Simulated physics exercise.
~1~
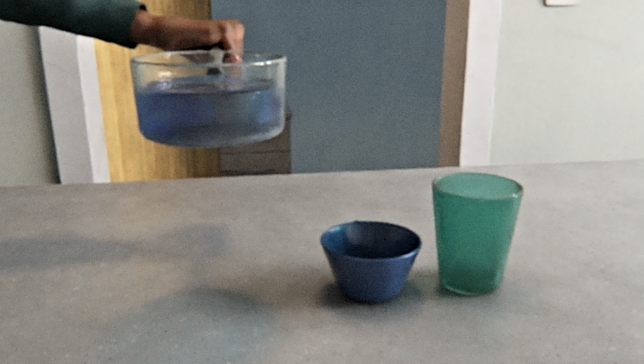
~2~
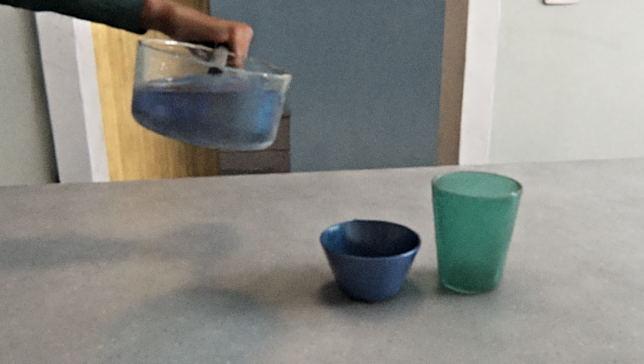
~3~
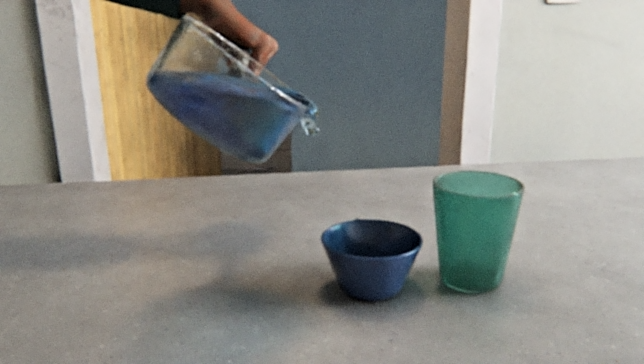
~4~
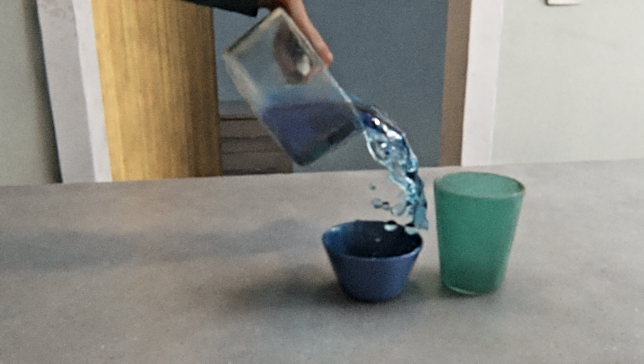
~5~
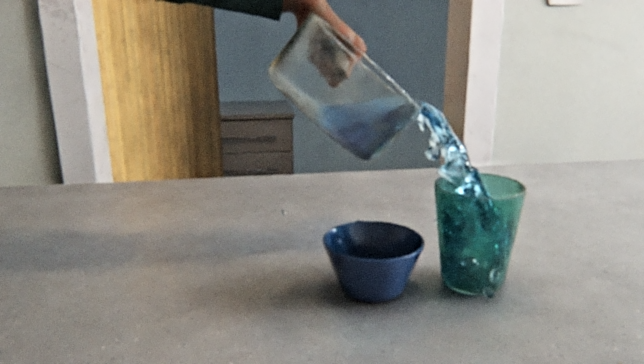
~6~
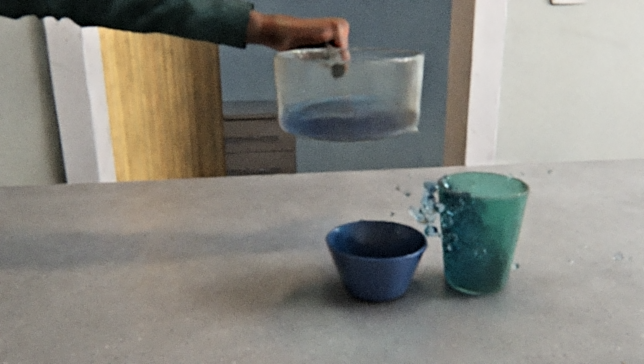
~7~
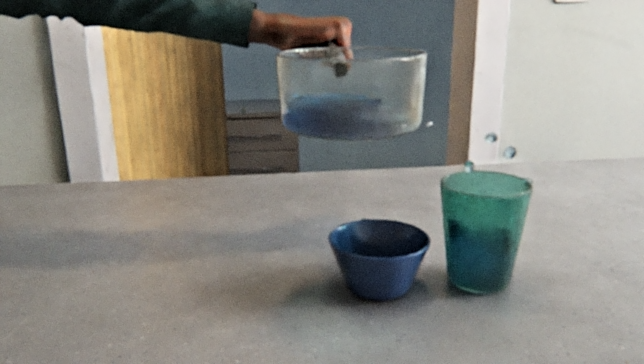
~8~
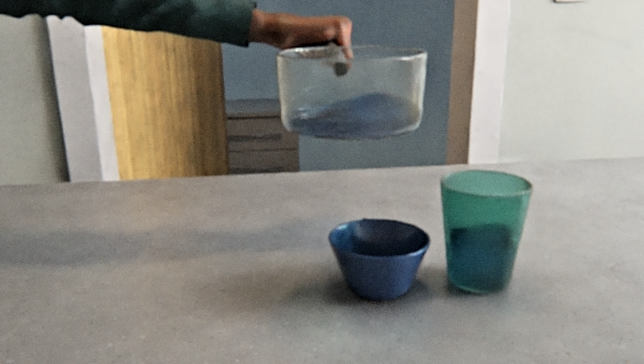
A hand tipped a clear pot of blue water and moved it right over a small blue cup and a green glass, splashing a stream down, then righted it, leaving some water in the pot and the glass partly filled.
